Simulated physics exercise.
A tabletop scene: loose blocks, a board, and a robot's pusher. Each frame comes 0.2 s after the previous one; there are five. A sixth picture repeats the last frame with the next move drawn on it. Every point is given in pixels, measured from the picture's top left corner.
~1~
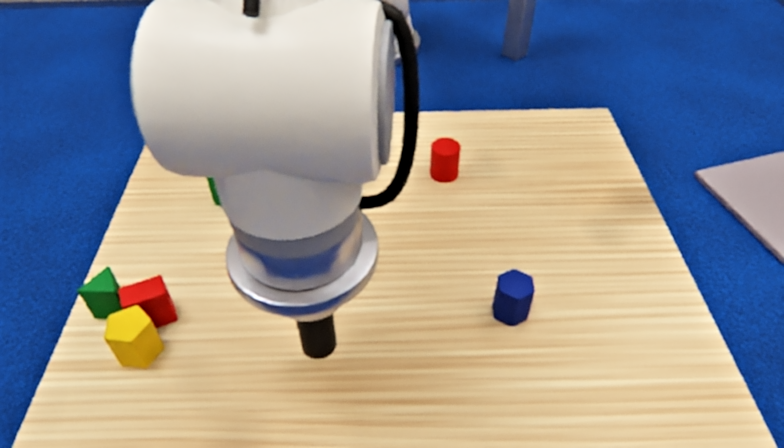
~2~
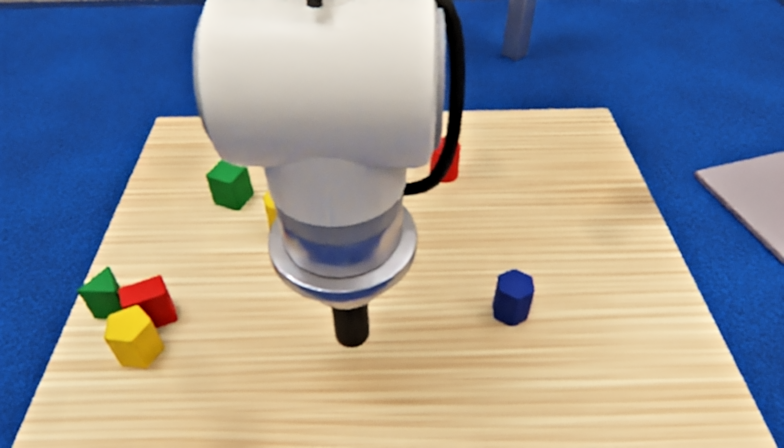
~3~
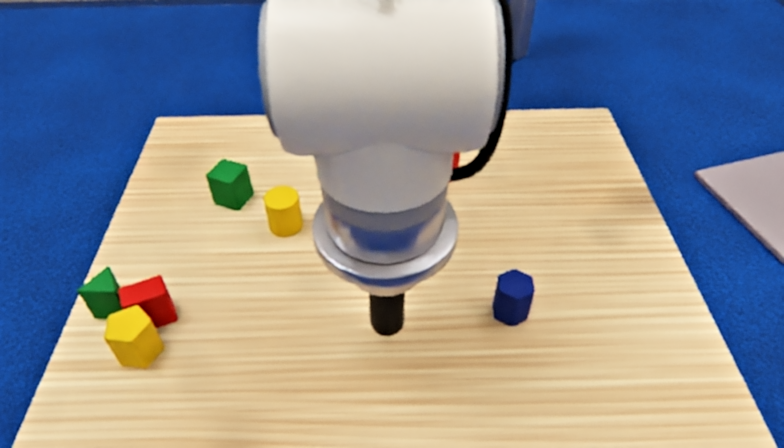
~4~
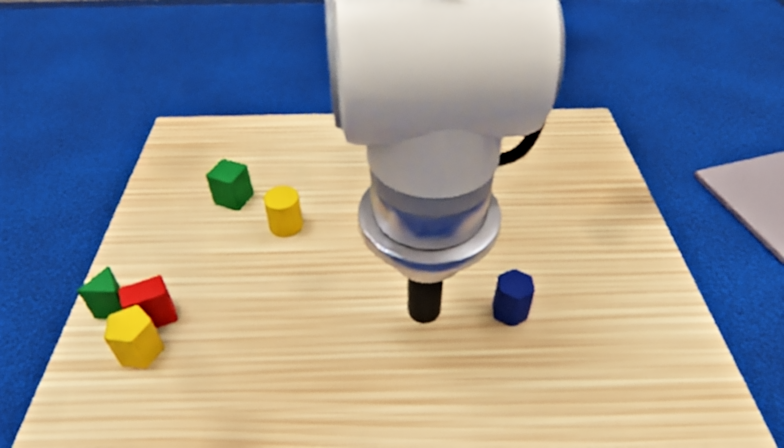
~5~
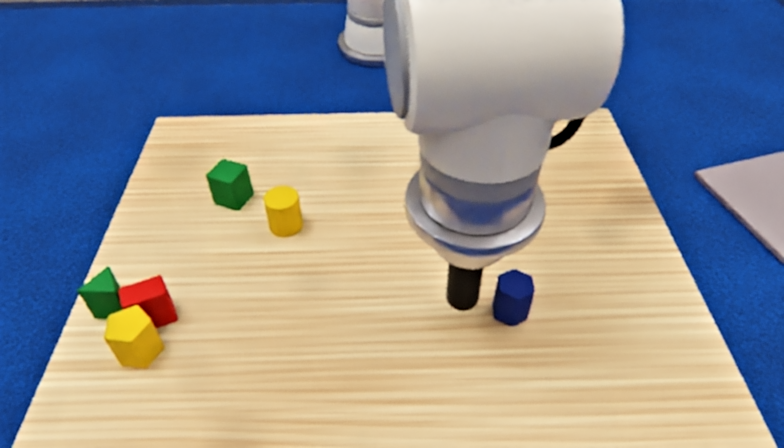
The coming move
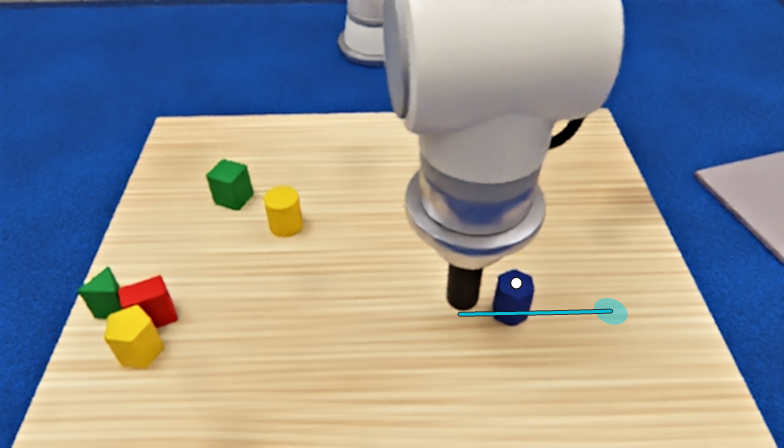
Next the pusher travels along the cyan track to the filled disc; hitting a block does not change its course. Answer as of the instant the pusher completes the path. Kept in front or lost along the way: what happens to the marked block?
The pusher keeps it before itself.
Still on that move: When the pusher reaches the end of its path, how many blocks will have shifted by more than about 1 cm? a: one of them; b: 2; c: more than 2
Answer: A.
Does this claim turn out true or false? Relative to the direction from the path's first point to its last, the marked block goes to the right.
My answer: False.
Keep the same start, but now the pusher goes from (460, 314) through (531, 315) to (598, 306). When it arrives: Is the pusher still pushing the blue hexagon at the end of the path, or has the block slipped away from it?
I'd say the blue hexagon is still out in front of the pusher at the end.
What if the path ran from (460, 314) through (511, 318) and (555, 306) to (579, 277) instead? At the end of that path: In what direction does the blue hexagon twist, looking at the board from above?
I'd predict that, seen from above, the blue hexagon rotates clockwise.
Drawn move, from (460, 314) to (611, 311); the dot is on the blue hexagon.
What follows on the original path. One third of the way, pusher (515, 298); blue hexagon (551, 279), turned 15° anticlockwise.
Two thirds of the way, pusher (566, 298); blue hexagon (599, 273), turned 35° anticlockwise.
At the end, pusher (617, 296); blue hexagon (644, 265), turned 65° anticlockwise.
